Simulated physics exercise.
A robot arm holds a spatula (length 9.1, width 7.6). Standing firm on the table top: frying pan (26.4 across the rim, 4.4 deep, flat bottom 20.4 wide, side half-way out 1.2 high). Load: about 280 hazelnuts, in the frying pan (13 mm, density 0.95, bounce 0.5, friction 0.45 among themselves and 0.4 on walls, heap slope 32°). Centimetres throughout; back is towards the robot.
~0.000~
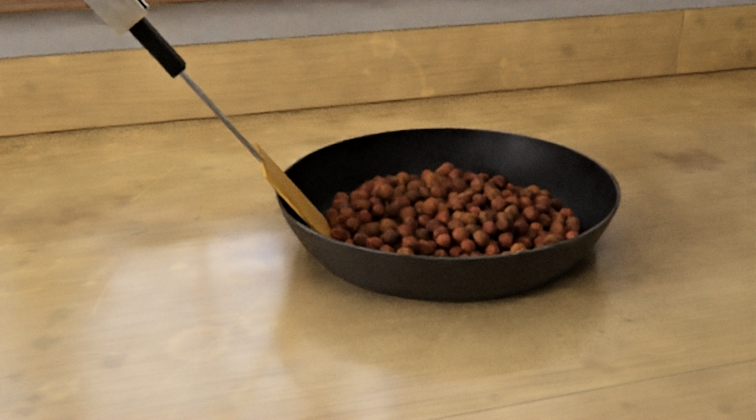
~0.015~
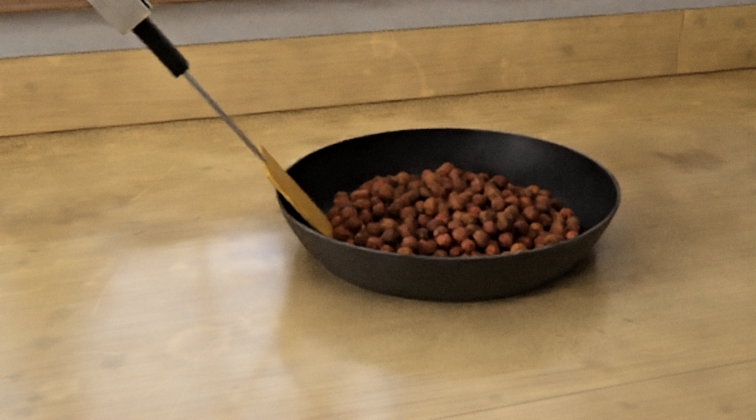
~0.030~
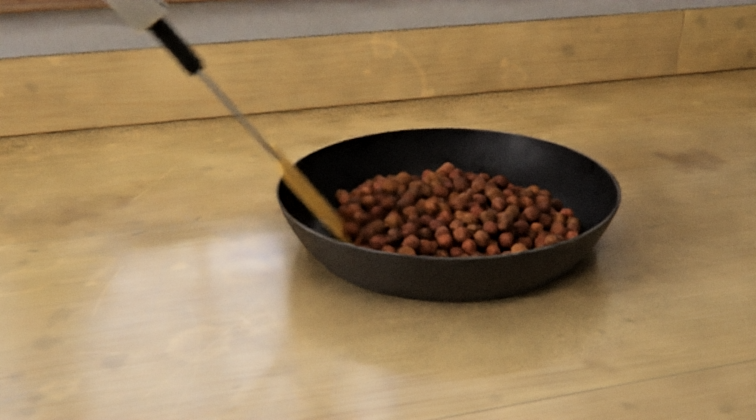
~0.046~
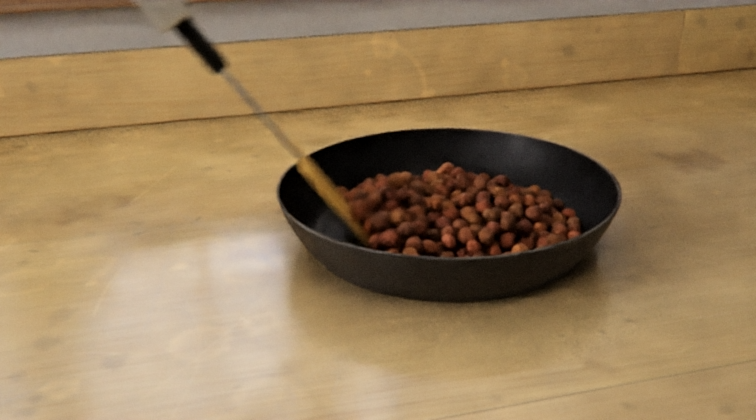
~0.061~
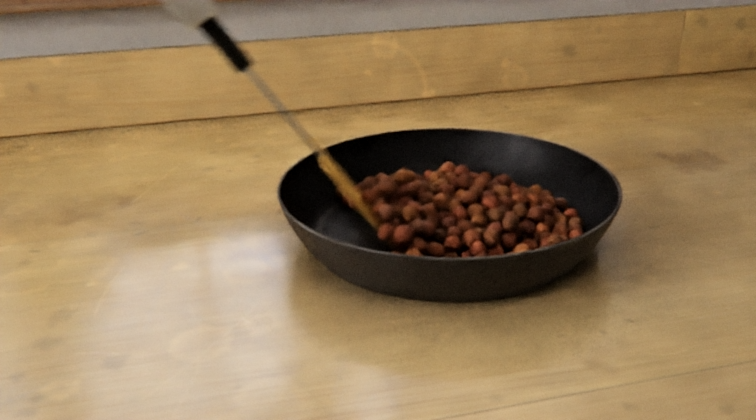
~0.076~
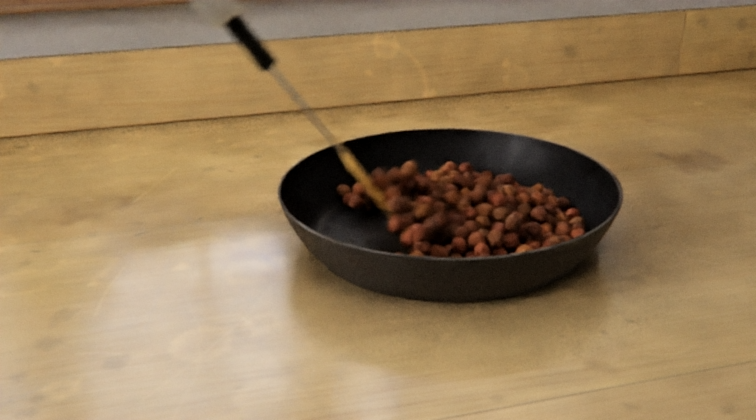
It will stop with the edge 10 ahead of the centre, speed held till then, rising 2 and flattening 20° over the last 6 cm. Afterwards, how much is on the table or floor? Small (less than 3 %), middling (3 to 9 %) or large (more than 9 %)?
Answer: Large; more than 9 % of the hazelnuts finish on the table or floor.
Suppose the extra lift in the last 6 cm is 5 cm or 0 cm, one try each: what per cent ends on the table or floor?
Some 20 and 10 per cent.
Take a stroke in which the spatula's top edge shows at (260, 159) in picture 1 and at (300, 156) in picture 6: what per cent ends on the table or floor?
About 5 per cent.
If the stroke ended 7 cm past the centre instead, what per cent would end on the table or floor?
It would be near 5 per cent.
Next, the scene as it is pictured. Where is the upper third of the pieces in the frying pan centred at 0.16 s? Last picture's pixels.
At about (509, 183).
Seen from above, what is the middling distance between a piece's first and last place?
Some 4 cm.
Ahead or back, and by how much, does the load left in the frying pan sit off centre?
Roughly 4.0 cm ahead.
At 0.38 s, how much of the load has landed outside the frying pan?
About 10 per cent.
After 0.12 s, sloping 55°, highest piece 7 above the table; 283 in the frying pan.
After 0.16 s, sloping 49°, highest piece 8 above the table; 283 in the frying pan.
After 0.38 s, sloping 35°, highest piece 10 above the table; 235 in the frying pan, 35 on the table or floor, 13 on the blade or in flight.
After 1.43 s, sloping 35°, highest piece 5 above the table; 235 in the frying pan, 48 on the table or floor.
At rest, 235 in the frying pan, 48 on the table or floor. That is 17 % on the table or floor.
